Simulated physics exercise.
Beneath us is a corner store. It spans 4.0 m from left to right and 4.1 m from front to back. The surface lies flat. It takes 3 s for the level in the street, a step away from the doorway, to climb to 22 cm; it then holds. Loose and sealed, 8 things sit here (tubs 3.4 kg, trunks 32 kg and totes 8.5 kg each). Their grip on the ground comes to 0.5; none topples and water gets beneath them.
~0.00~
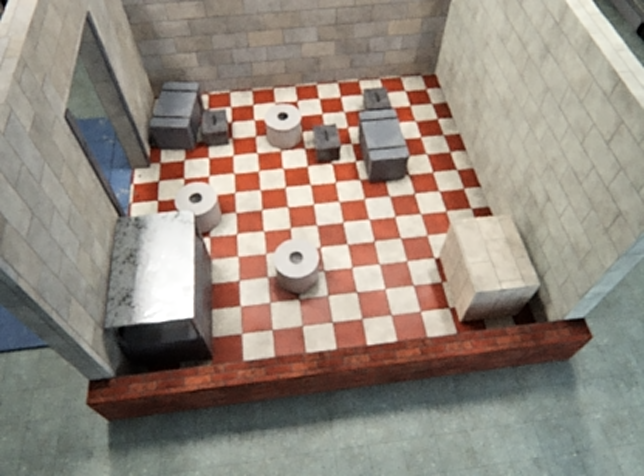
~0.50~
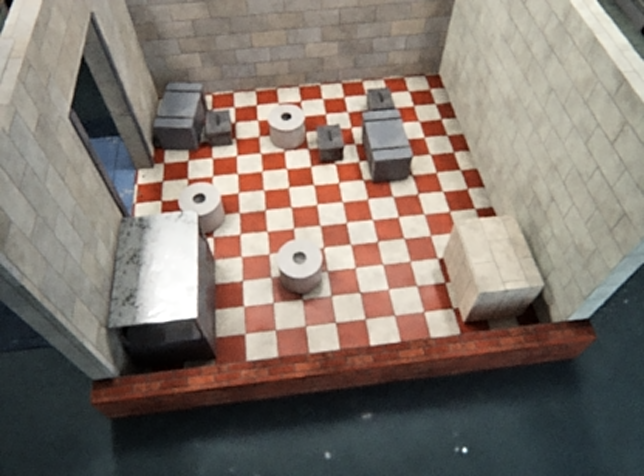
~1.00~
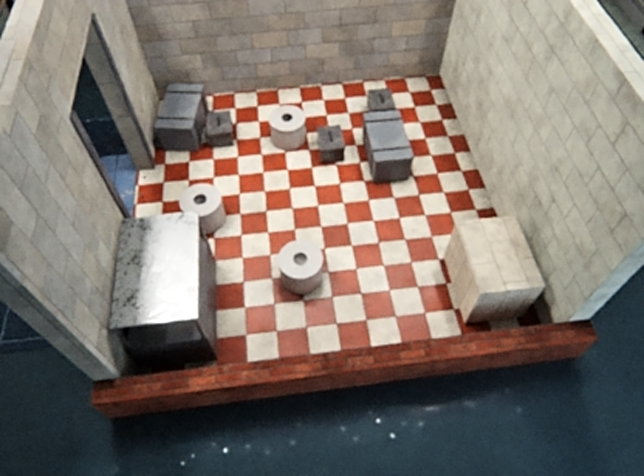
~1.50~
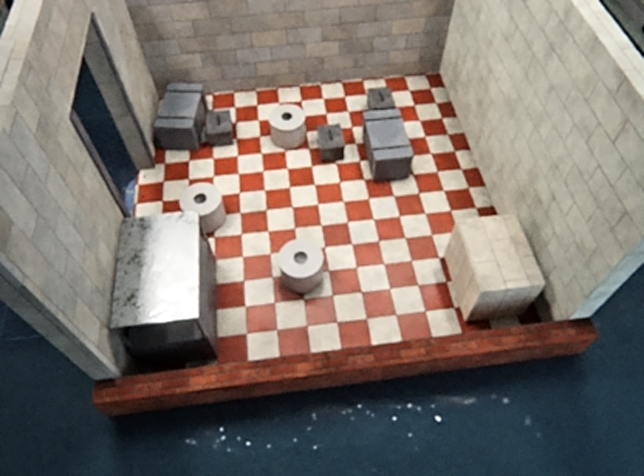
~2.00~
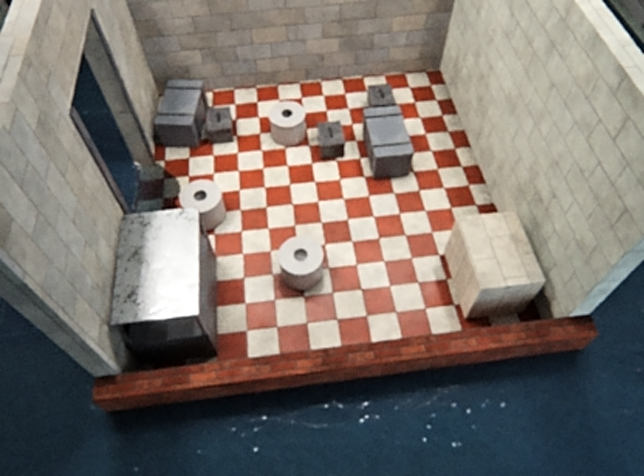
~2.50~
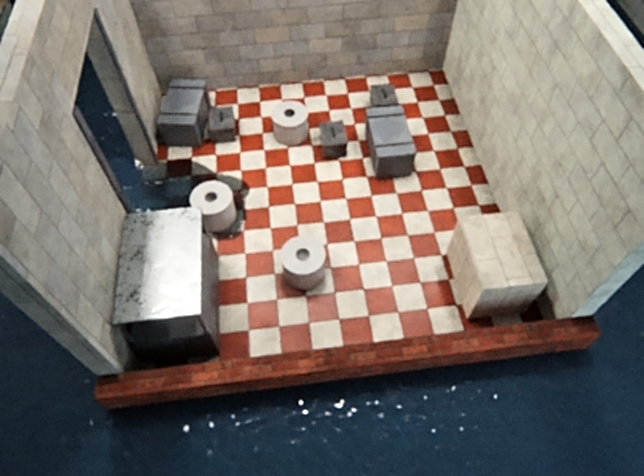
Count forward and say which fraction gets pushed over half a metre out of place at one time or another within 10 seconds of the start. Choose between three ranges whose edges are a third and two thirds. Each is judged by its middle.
The range is the highest, two thirds or more.
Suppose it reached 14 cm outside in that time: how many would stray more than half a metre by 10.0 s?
With that change, 4 of them.
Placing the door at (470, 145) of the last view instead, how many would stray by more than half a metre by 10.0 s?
Then the count would be 8.
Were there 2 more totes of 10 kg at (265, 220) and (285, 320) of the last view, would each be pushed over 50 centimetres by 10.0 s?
Order as asked - beyond the cutoff and inside the cutoff.
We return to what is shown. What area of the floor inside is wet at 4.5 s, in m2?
Somewhere around 9.0 m2, roughly.
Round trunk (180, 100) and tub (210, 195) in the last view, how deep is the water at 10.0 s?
First about 7 cm, second about 7 cm.
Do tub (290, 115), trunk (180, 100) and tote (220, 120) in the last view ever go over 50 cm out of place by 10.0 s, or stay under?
Result, in order: Exceeded / stayed within / stayed within.
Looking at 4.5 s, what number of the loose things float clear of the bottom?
Total: 2.
After 3.5 s 1 of 8 are over 50 cm from their spots; 0 afloat.
After 4.5 s 3 of 8 are over 50 cm from their spots; 2 afloat.
After 7.0 s 5 of 8 are over 50 cm from their spots; 5 afloat.
After 10.0 s 5 of 8 are over 50 cm from their spots, and 6 have been at some point; 7 afloat.
